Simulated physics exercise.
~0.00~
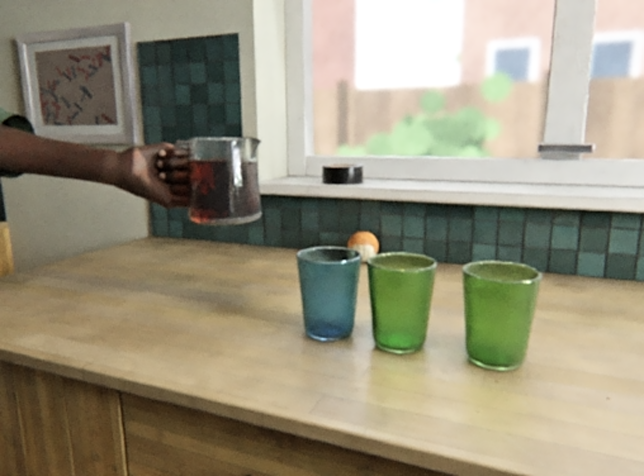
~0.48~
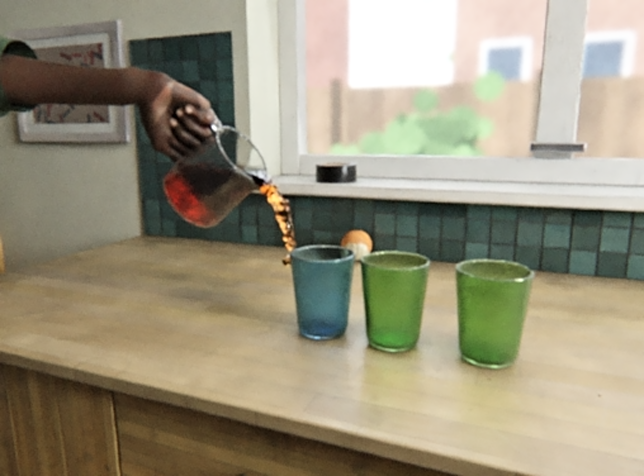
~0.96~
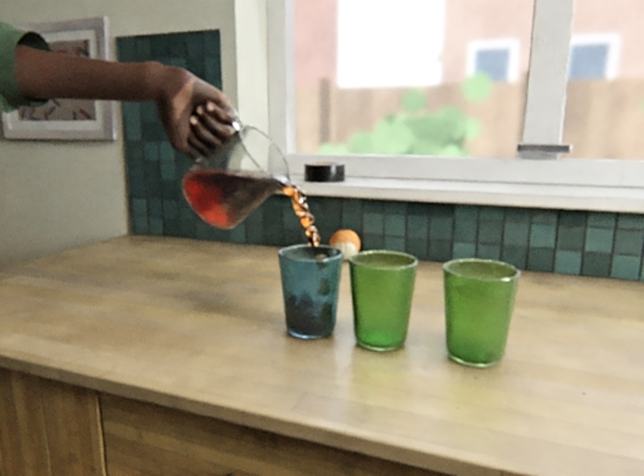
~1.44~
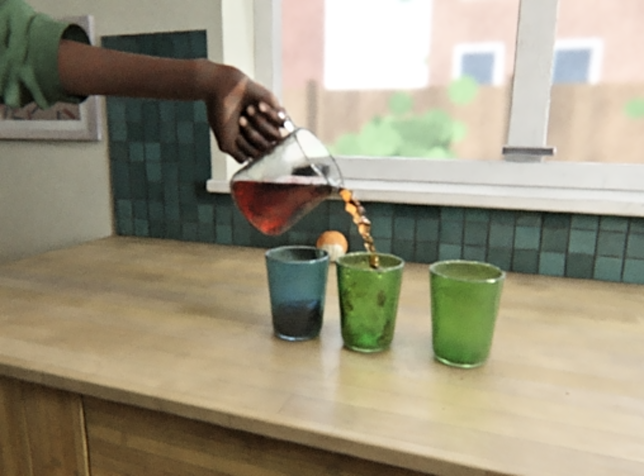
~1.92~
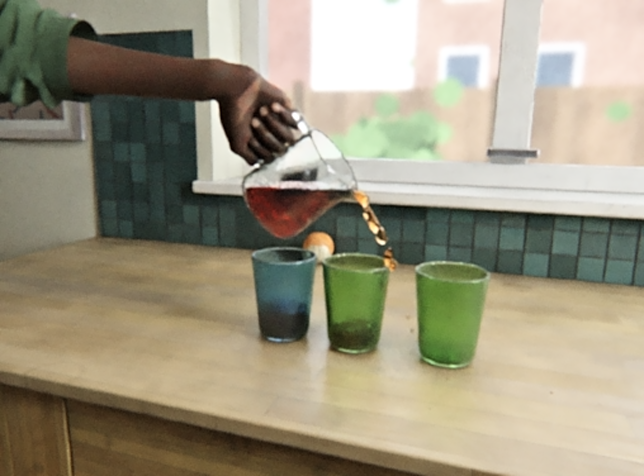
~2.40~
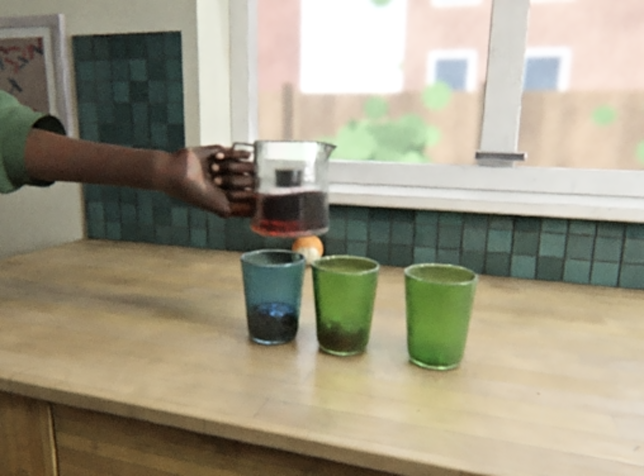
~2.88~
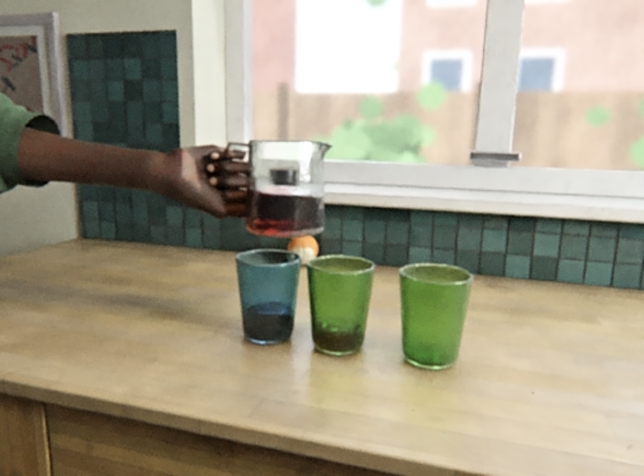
A hand holds a clear glass pitcher of reddish-brown tea above a wooden worktop, seen from the front and slightly above. A blue drinking glass stands at left beside two green ones, with a small orange and white object behind them, dark green tiles, a window and a framed picture beyond. The hand tips the pitcher to the right and tea streams down by the blue glass, then into it. Still pouring, it moves right over the middle glass and the stream reaches its right rim. The hand then rights the pitcher, leaving some tea in the blue glass, a little in the middle one, and the right one apparently empty.
